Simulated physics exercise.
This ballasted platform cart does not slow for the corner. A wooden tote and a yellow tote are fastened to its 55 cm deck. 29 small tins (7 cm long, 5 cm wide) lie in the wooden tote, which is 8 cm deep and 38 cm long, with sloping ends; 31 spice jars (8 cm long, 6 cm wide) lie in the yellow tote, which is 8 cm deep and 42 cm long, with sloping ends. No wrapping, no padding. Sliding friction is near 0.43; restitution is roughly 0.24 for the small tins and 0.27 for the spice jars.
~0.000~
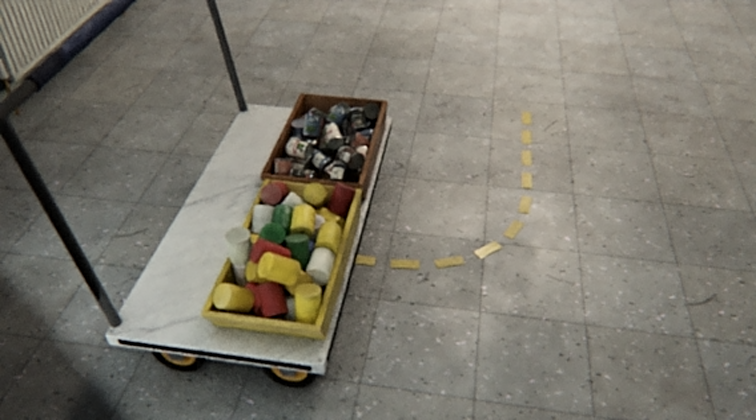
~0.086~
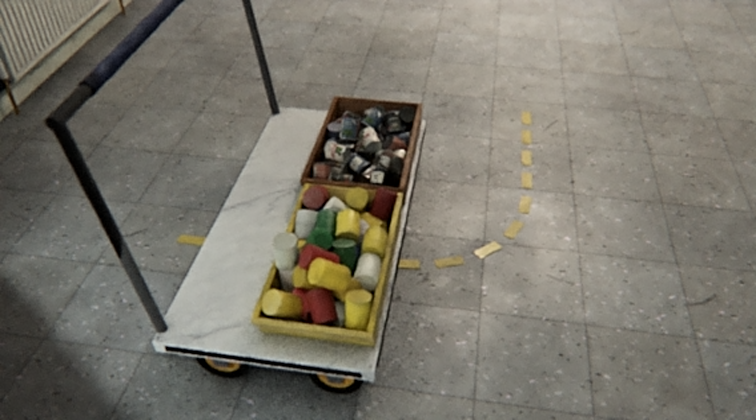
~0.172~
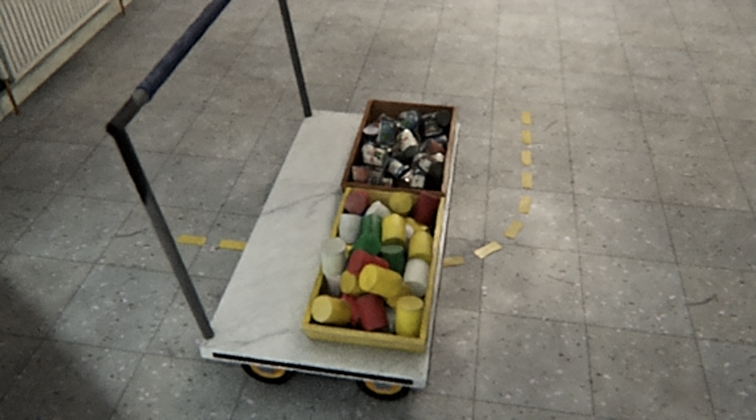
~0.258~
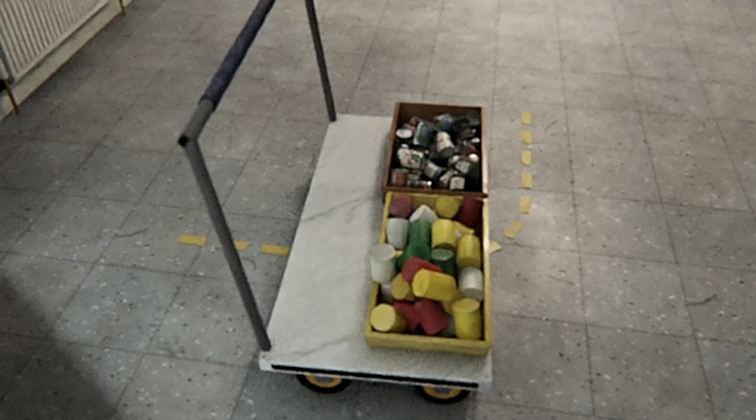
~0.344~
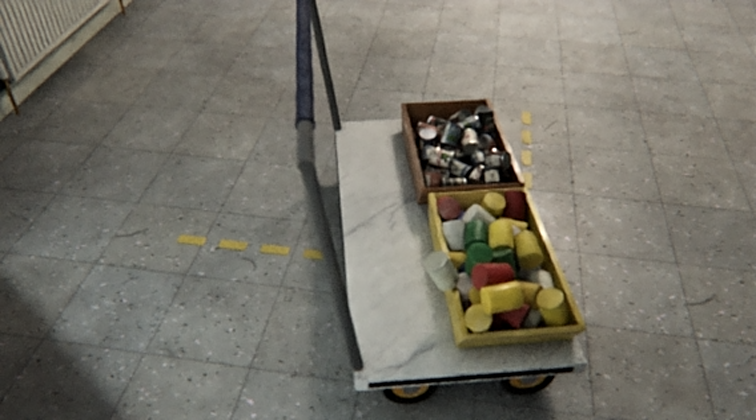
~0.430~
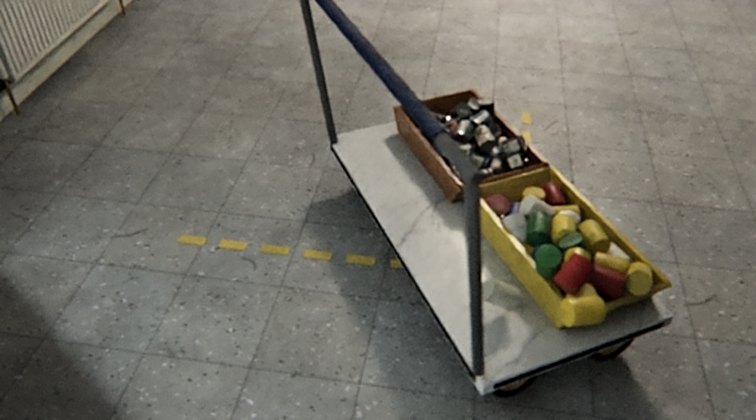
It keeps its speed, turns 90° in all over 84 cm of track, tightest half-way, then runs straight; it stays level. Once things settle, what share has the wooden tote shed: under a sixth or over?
Out of the wooden tote go fewer than one in six of the small tins.
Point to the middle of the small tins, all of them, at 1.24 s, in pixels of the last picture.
Around (471, 27).
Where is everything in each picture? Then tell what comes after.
In the first frame (places track the rim corner closest to us here, unless another is named), wooden tote (by its farthest rim corner) (303, 93); yellow tote (318, 325); heading changed by 0°, 0 cm rolled; all still inside.
The second frame shows wooden tote (336, 96); yellow tote (370, 332); heading changed by 0°, 12 cm rolled.
The third frame shows wooden tote (371, 99); yellow tote (422, 339); heading changed by 0°, 24 cm rolled.
The fourth frame shows wooden tote (398, 102); yellow tote (489, 342); heading changed by 3°, 36 cm rolled.
The fifth frame shows wooden tote (403, 103); yellow tote (582, 325); heading changed by 15°, 49 cm rolled; 1 out, the lowest jar at (442, 271).
The sixth frame shows wooden tote (396, 106); yellow tote (668, 282); heading changed by 32°, 61 cm rolled; 2 out, the lowest jar at (500, 294).
After 0.49 s, the wooden tote has all 29 and the yellow tote is down by 4 of 31.
After 0.61 s, the wooden tote has all 29 and the yellow tote is down by 7 of 31.
After 0.79 s, the wooden tote has all 29 and the yellow tote is down by 10 of 31.
Final count (at 1.24 s), the wooden tote has all 29 and the yellow tote is down by 11 of 31. Asked share, 0 of 29, 0 per cent.
